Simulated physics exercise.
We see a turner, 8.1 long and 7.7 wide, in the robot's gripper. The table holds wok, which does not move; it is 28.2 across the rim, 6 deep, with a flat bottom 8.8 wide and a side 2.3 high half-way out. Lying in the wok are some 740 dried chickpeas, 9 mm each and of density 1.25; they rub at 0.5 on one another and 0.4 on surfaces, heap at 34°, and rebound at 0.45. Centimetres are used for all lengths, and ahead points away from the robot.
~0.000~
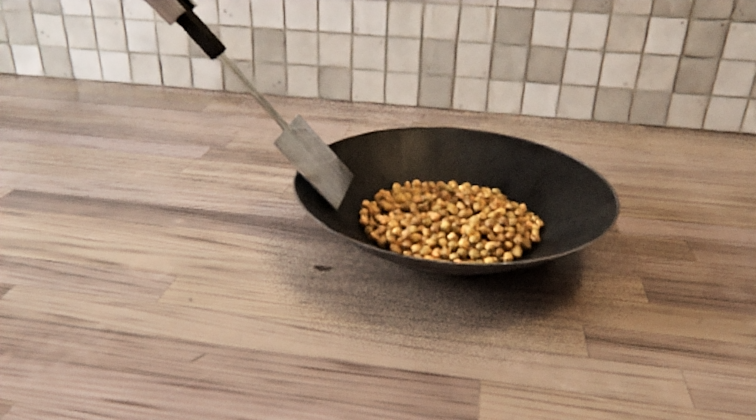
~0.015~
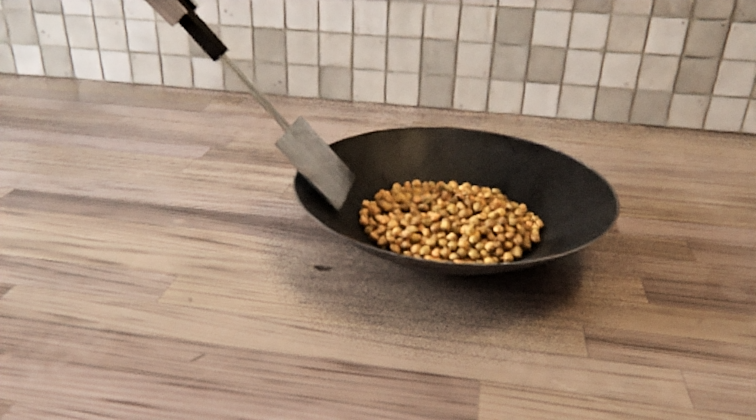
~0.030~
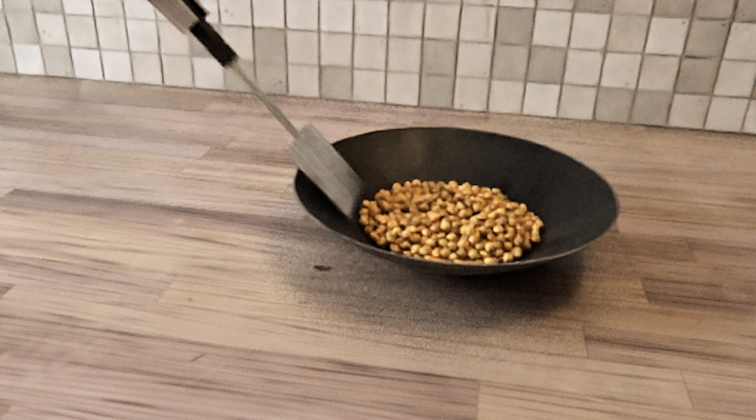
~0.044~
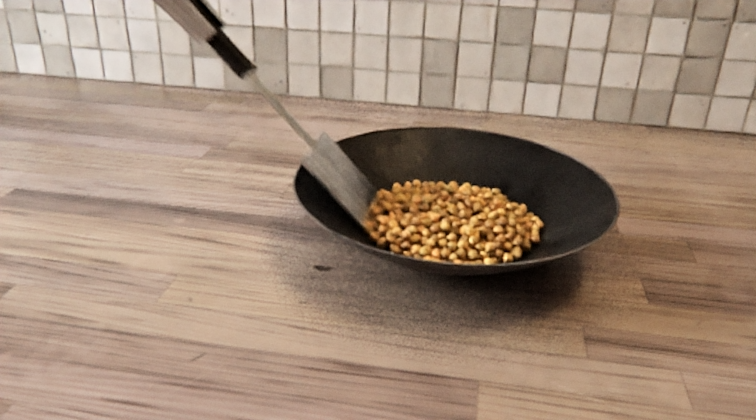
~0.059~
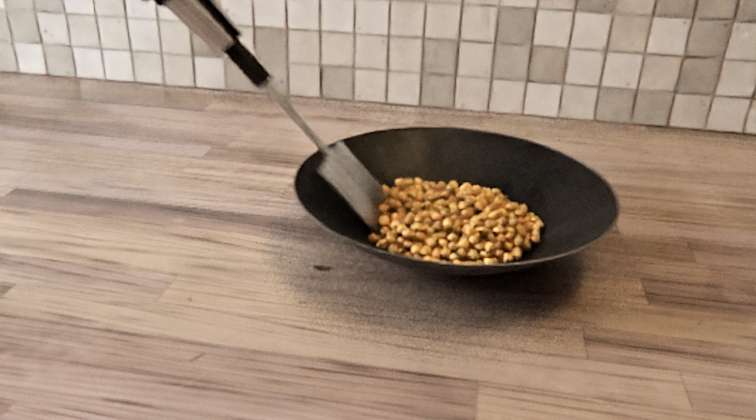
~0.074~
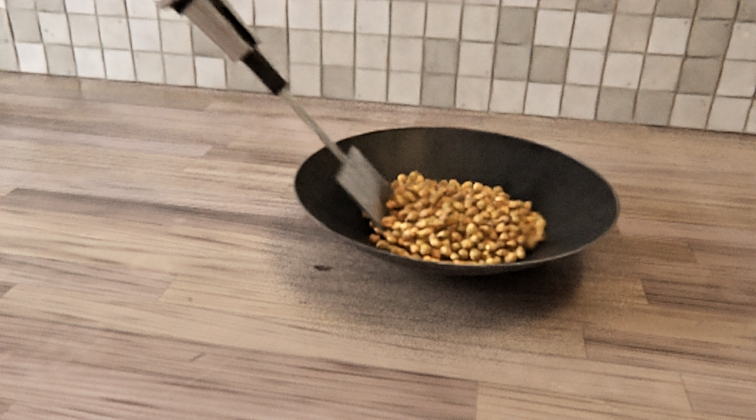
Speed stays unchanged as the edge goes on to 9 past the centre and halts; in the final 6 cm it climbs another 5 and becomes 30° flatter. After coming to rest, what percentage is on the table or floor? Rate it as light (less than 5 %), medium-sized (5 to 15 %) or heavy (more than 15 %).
Rated heavy.
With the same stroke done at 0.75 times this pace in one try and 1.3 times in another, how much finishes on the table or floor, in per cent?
I'd say near 20 and then near 35 per cent.
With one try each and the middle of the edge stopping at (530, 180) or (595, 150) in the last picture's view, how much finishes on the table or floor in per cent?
Try 1: Approx. 15 %; try 2: Approx. 40 %.
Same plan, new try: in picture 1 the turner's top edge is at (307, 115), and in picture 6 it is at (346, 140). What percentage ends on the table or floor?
15 per cent.
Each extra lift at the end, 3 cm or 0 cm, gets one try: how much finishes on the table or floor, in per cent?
Estimates, in order: 35 % then 25 %.
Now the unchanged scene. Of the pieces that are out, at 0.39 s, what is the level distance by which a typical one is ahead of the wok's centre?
It sits close to 24 cm ahead of the middle.
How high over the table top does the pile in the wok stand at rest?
Some 6.0 cm above the table.
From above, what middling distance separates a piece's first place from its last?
Near 6 cm, measured level.
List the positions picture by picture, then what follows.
In the first picture, the turner top edge at (286, 128), sloping 47°; upper third of the load around (449, 215), from x 365 to 540, top at y 185; 736 in the wok.
In the second picture, the turner top edge at (288, 129), sloping 47°; upper third of the load around (449, 215), from x 365 to 540, top at y 185.
In the third picture, the turner top edge at (298, 135), sloping 47°; upper third of the load around (449, 215), from x 365 to 540, top at y 185.
In the fourth picture, the turner top edge at (313, 146), sloping 47°; upper third of the load around (449, 215), from x 365 to 540, top at y 185.
In the fifth picture, the turner top edge at (330, 155), sloping 47°; upper third of the load around (446, 213), from x 365 to 540, top at y 180.
In the sixth picture, the turner top edge at (346, 162), sloping 47°; upper third of the load around (450, 211), from x 365 to 540, top at y 175; 736 in the wok.
After 0.12 s, sloping 47°, highest piece 7 above the table; 736 in the wok.
After 0.16 s, sloping 38°, highest piece 7 above the table; 736 in the wok.
After 0.39 s, sloping 17°, highest piece 15 above the table; 513 in the wok, 94 on the table or floor, 129 on the blade or in flight.
After 1.44 s, sloping 17°, highest piece 6 above the table; 513 in the wok, 223 on the table or floor.
In the end, 513 in the wok, 223 on the table or floor. That is 30 % on the table or floor.
